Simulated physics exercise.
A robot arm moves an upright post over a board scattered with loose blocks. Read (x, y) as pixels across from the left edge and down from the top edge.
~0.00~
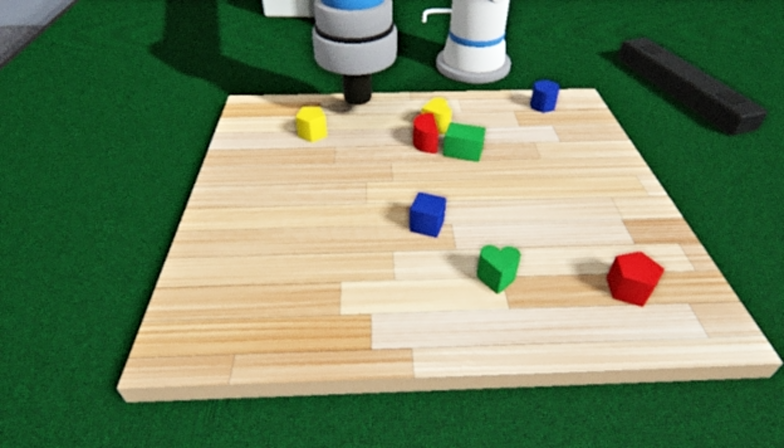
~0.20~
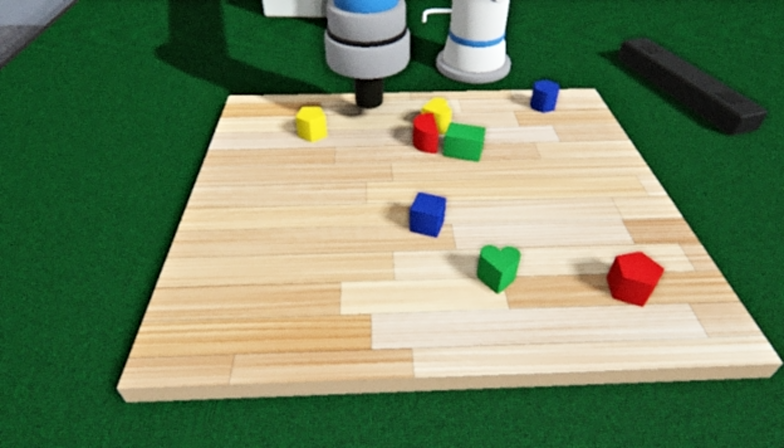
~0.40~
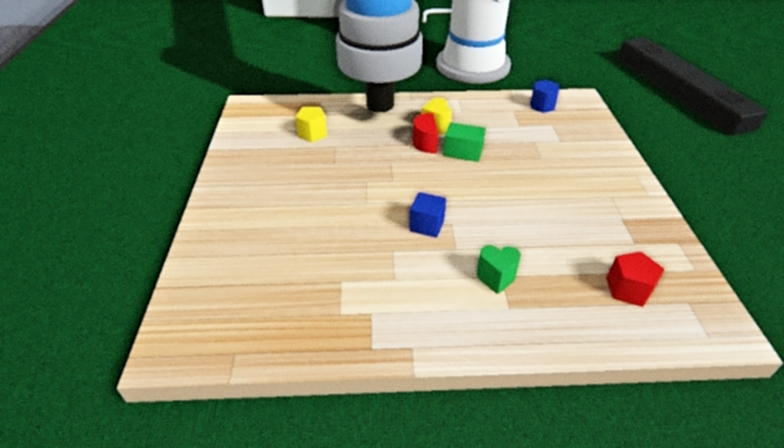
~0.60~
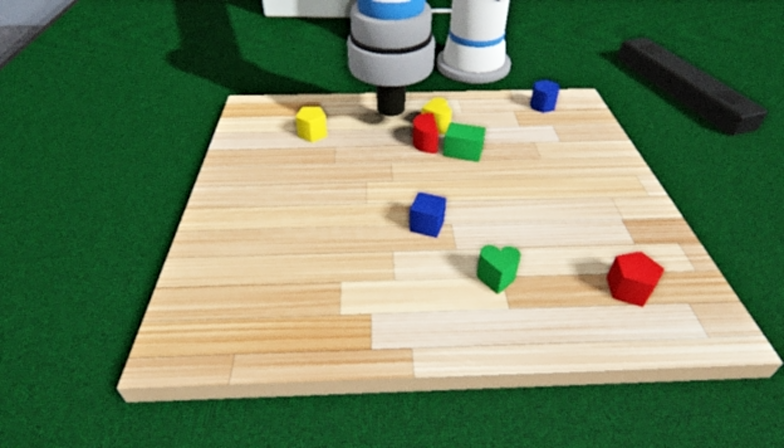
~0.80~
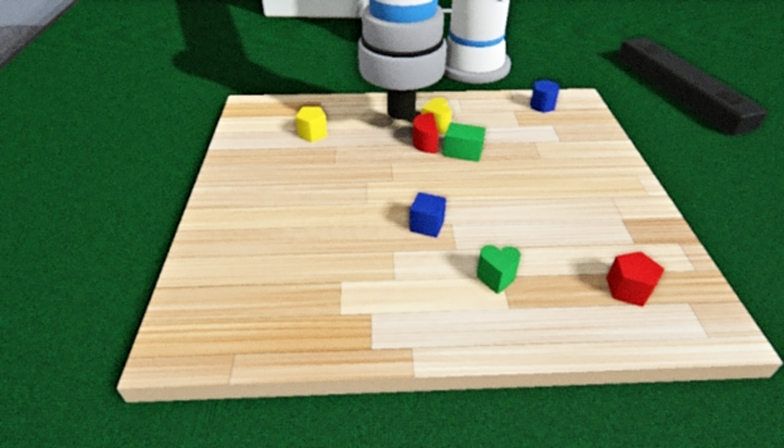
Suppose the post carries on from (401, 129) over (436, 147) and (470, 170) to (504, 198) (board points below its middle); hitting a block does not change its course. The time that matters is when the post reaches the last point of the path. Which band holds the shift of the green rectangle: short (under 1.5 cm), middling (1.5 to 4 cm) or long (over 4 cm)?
It goes a long way, over 4 cm.
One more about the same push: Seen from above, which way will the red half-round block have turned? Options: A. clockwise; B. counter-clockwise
Option B.
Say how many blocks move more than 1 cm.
Two move.
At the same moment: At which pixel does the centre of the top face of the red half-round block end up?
It should be at about (544, 184).
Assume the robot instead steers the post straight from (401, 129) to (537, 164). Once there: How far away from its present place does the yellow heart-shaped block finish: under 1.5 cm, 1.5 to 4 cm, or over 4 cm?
It shifts by 1.5 to 4 cm.
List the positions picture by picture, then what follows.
The first frame shows post tip (358, 99); block tops, red half-round block (426, 122); yellow heart-shaped block (438, 105); green rectangle (466, 131).
The second frame shows post (369, 103); blocks unchanged.
The third frame shows post (380, 107); blocks unchanged.
The fourth frame shows post (391, 110); blocks unchanged.
The fifth frame shows post (401, 114); red half-round block (426, 122); yellow heart-shaped block (438, 105); green rectangle (466, 131).
On the path given first. One third of the way, post (437, 132); red half-round block (458, 140); green rectangle (487, 138), turned 15° anticlockwise.
Two thirds of the way, post (473, 154); red half-round block (502, 161), turned 25° anticlockwise; green rectangle (520, 147), turned 45° anticlockwise.
At the end, post (507, 181); red half-round block (544, 184), turned 35° anticlockwise; yellow heart-shaped block in place; green rectangle (522, 147), turned 50° anticlockwise.
